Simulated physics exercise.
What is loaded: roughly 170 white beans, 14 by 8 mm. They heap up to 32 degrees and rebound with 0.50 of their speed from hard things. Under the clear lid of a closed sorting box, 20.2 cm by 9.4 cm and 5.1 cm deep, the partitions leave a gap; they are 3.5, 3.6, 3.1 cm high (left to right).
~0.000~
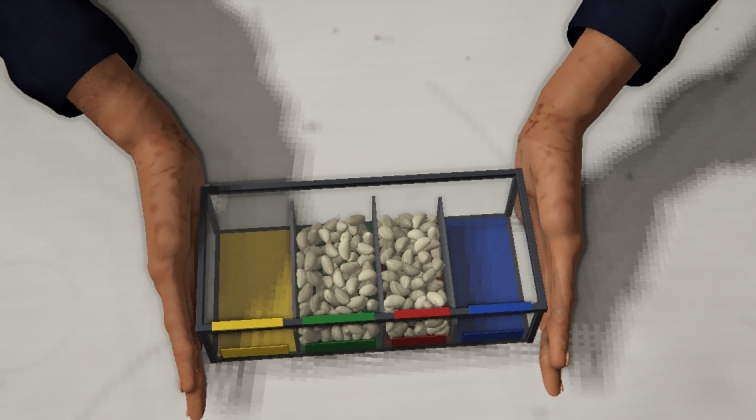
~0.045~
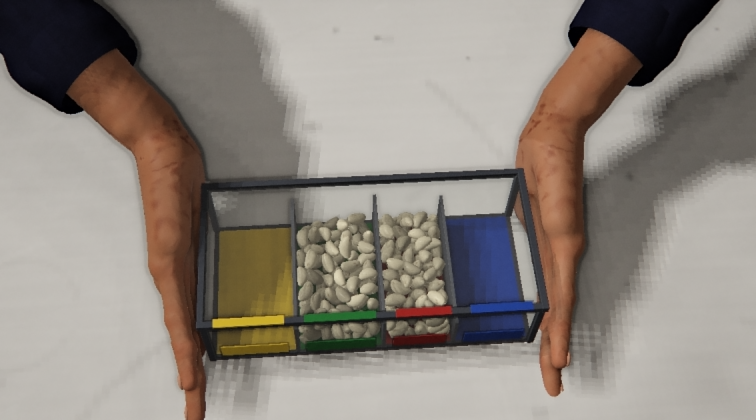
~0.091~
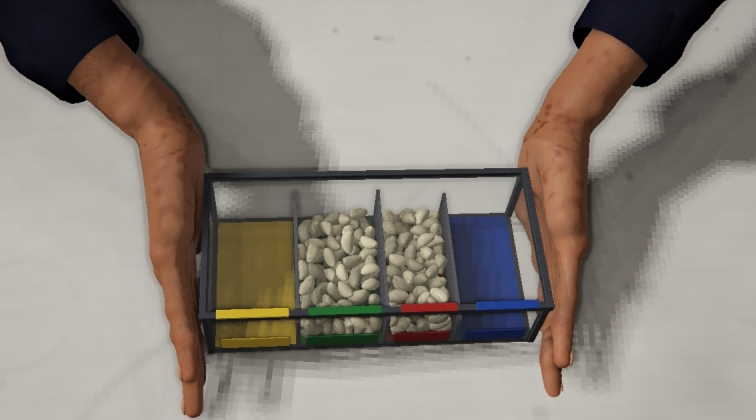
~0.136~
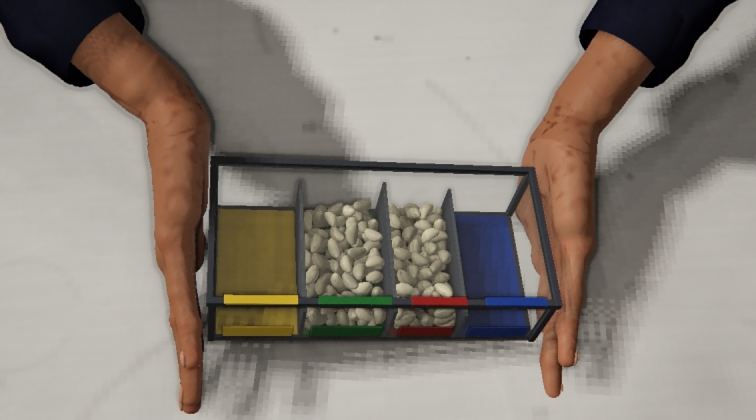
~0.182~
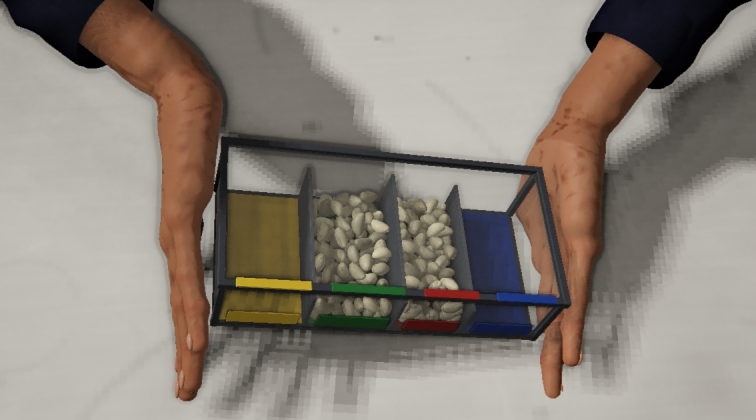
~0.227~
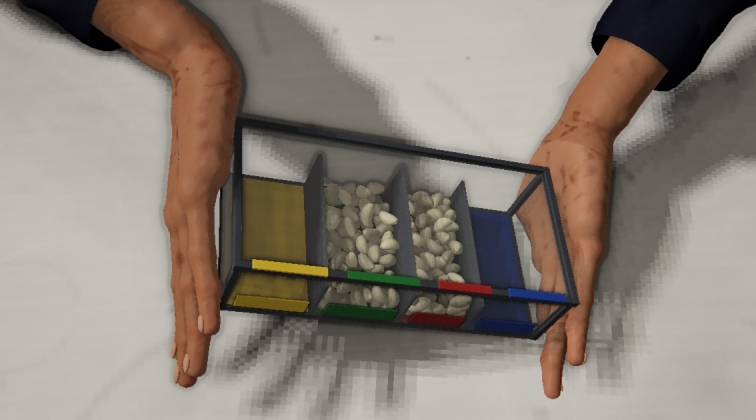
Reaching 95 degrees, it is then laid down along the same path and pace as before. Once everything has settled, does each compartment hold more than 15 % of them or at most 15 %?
Red: More than 15 %; blue: More than 15 %; green: More than 15 %; yellow: At most 15 %.
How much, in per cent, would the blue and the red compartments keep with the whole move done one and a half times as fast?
Blue = 40 per cent, red = 20 per cent.
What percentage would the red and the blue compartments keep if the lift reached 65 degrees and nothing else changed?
The red compartment would hold 45 per cent, the blue one 5 per cent.
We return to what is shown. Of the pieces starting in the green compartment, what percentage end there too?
Close to 70 in a hundred.
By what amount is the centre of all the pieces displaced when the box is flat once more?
Roughly 3.5 cm.
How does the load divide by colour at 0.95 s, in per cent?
Shares - red: 40; blue: 15; green: 45; yellow: 0.
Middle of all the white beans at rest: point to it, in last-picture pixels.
Near (434, 267).
After 0.95 s, tilt 94 degrees; red 40 %, blue 15 %, green 45 %.
Then, at 1.43 s, tilt 41 degrees; red 20 %, blue 40 %, green 40 %.
Then, at 1.98 s, tilt 0 degrees; red 25 %, blue 40 %, green 35 %.
By 2.4 s all is still; red 25 %, blue 40 %, green 35 %, yellow 0 %.
